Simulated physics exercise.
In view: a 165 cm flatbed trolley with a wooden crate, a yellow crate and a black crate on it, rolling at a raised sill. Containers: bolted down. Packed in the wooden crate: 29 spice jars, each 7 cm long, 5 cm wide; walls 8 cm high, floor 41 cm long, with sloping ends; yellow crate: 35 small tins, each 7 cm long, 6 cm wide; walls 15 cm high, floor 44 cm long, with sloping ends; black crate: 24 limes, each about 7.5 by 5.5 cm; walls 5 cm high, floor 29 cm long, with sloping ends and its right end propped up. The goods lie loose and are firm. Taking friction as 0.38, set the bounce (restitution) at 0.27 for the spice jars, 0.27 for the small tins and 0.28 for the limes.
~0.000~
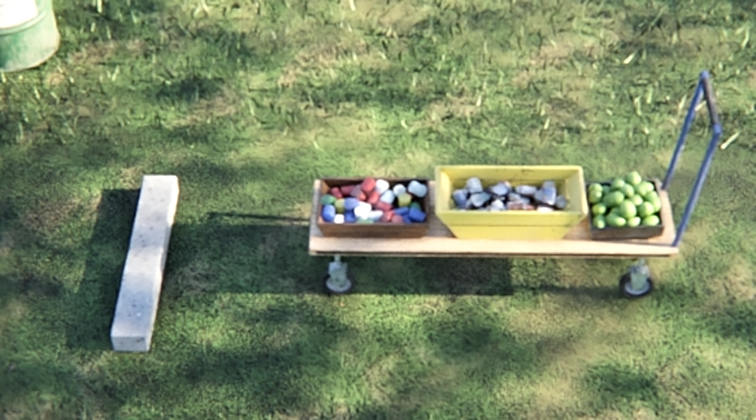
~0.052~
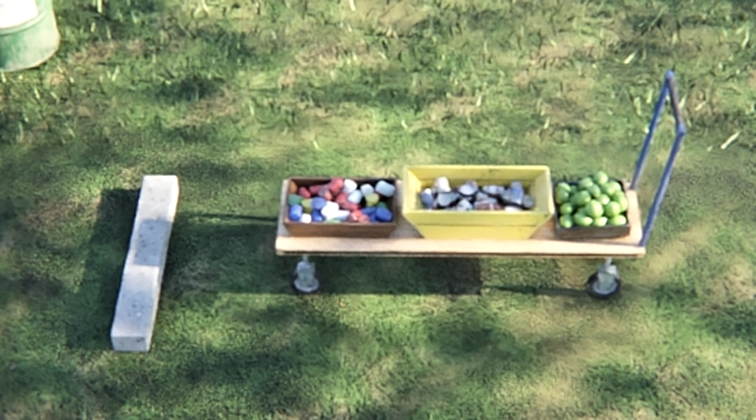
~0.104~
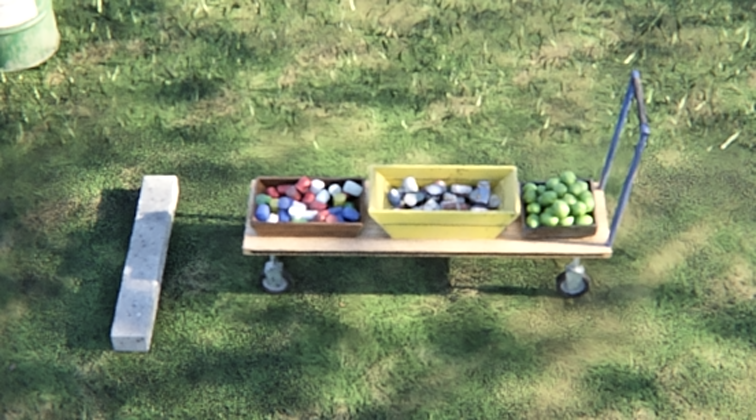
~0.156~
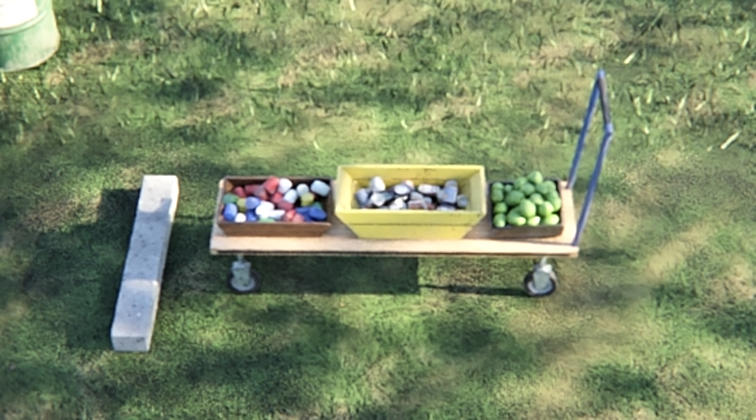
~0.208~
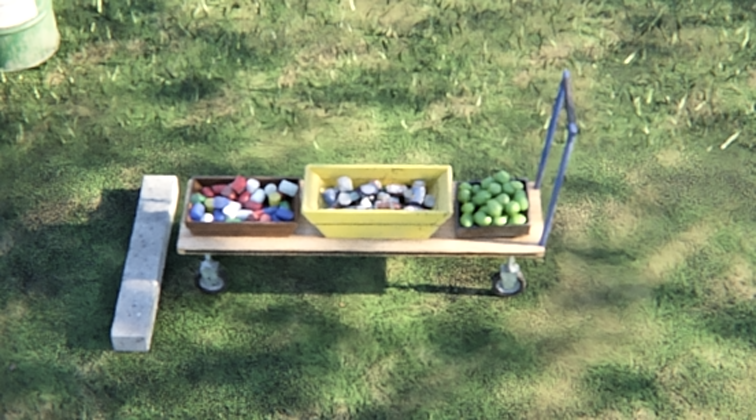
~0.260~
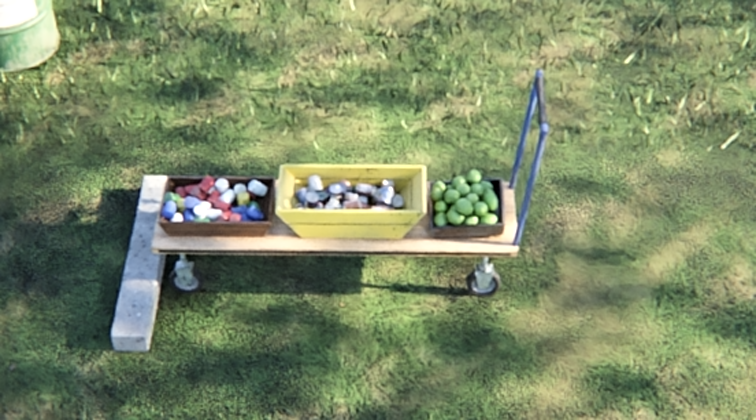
A flatbed trolley carrying a wooden crate of colourful pieces, a yellow crate of small tins and a dark crate of round green things rolled left across the grass, up to a pale raised sill.
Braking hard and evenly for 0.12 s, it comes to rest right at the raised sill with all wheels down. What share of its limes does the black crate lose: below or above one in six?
I'd expect upwards of a sixth of the limes to leave the black crate.
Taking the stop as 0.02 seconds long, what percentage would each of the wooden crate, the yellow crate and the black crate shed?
In that case wooden crate 20, yellow crate 10, black crate 50 per cent.
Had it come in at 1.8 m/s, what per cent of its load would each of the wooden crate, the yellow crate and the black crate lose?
Then the wooden crate sheds 10 per cent of its load, the yellow crate 0 per cent, and the black crate 20 per cent.
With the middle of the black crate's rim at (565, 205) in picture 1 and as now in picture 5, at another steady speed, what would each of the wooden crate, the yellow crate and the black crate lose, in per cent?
In that case you'd see wooden crate at 0, yellow crate at 0 and black crate at 20 percent.
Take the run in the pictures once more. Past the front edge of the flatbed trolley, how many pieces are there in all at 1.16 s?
About 8.
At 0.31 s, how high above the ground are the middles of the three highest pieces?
Roughly 52 cm.
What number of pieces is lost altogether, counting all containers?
Total: Around 20.
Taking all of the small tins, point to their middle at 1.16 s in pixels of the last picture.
Roughly (320, 204).
After 0.31 s, the wooden crate has all 29, the yellow crate has all 35 and the black crate is down by 1 of 24.
After 0.43 s, the wooden crate is down by 4 of 29, the yellow crate is down by 1 of 35 and the black crate is down by 7 of 24.
After 0.66 s, the wooden crate is down by 7 of 29, the yellow crate is down by 3 of 35 and the black crate is down by 10 of 24.
Final count (at 1.16 s), the wooden crate is down by 7 of 29, the yellow crate is down by 3 of 35 and the black crate is down by 10 of 24. Asked share, 10 of 24, 42 per cent.
